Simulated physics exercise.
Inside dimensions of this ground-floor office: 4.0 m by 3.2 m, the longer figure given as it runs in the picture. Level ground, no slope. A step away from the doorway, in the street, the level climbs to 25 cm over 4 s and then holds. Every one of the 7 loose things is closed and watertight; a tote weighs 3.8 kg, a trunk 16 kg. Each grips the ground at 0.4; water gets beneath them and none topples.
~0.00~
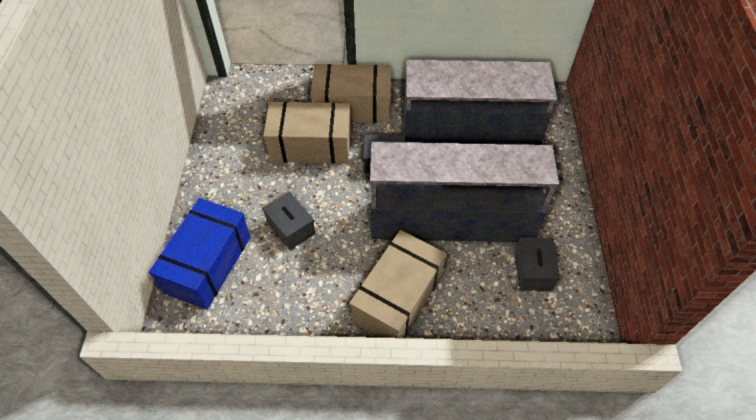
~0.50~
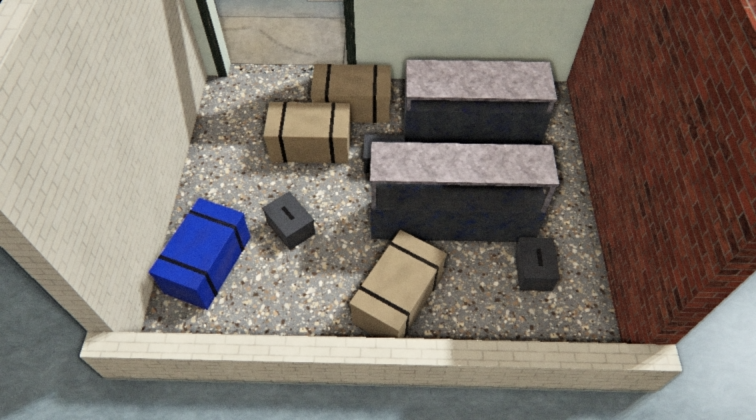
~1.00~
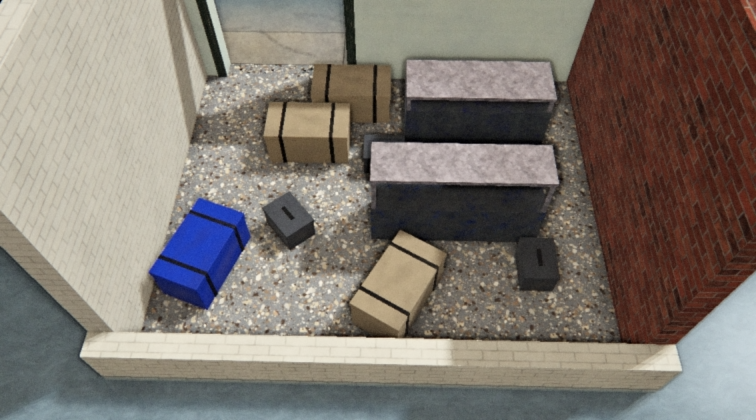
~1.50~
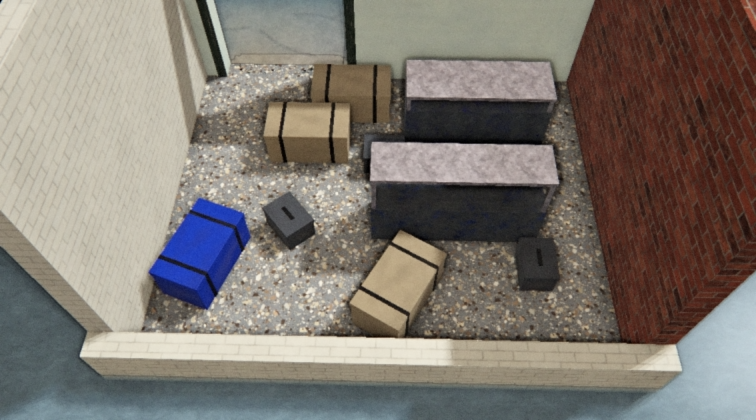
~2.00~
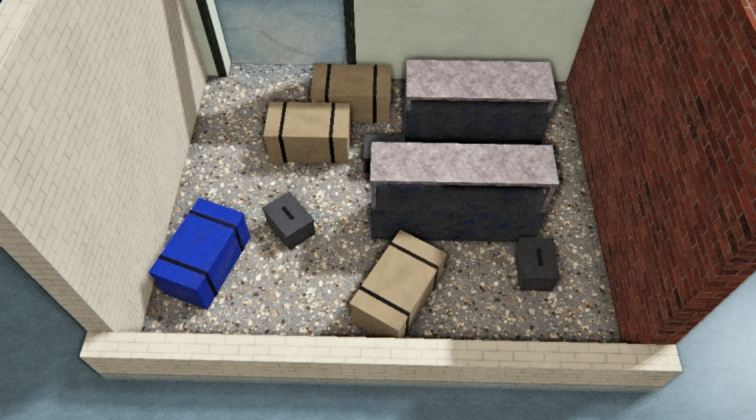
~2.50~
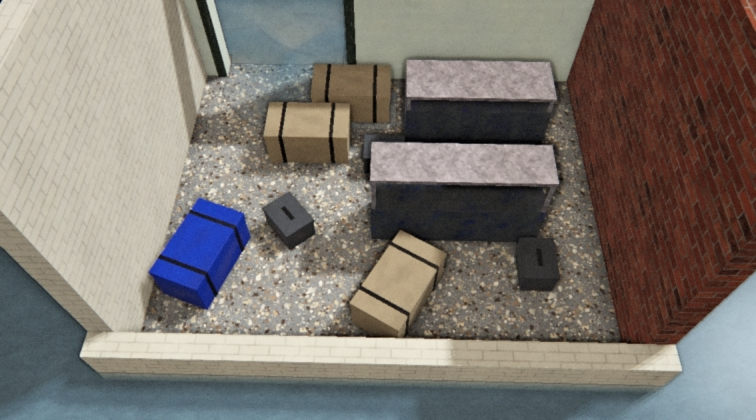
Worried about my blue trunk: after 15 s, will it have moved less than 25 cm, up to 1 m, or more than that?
It ends a long distance off.
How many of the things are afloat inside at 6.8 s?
Tally: 4 of them.
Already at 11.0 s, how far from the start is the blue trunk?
Shift: About 250 cm.
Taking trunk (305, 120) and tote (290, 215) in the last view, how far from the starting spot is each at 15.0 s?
200 cm, 250 cm.
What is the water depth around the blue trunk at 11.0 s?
21 cm or so.
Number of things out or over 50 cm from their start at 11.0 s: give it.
I make it 7 by then.
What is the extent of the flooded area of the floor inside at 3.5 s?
About 3.0 m2.
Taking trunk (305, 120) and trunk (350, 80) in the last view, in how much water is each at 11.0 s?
20 and 16 cm.
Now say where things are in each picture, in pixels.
The blue trunk at (198, 242), on the bottom; water covers 0.0 m2; 0 of 7 have shifted, in the first frame.
The blue trunk at (198, 242) rests on the ground; 0.0 m2 under water; 0 of 7 have shifted, in the second frame.
The blue trunk at (198, 242), on the bottom; water covers 0.0 m2; 0 of 7 have shifted, in the third frame.
The blue trunk at (198, 242), on the bottom; 0.0 m2 under water; 0 of 7 have shifted, in the fourth frame.
The blue trunk at (198, 242), on the bottom; 0.1 m2 under water; 0 of 7 have shifted, in the fifth frame.
The blue trunk at (198, 242) rests on the ground; water covers 0.7 m2; 0 of 7 have shifted, in the sixth frame.
After 3.5 s the blue trunk is near (198, 242), 0.0 m from its start, aground; 0 afloat.
After 6.8 s the blue trunk is near (308, 256), 1.0 m from its start, afloat; 4 afloat.
After 11.0 s the blue trunk is near (493, 303), 2.5 m from its start, afloat; 7 afloat.
After 15.0 s the blue trunk is near (489, 290), 2.4 m from its start, afloat; 7 afloat.
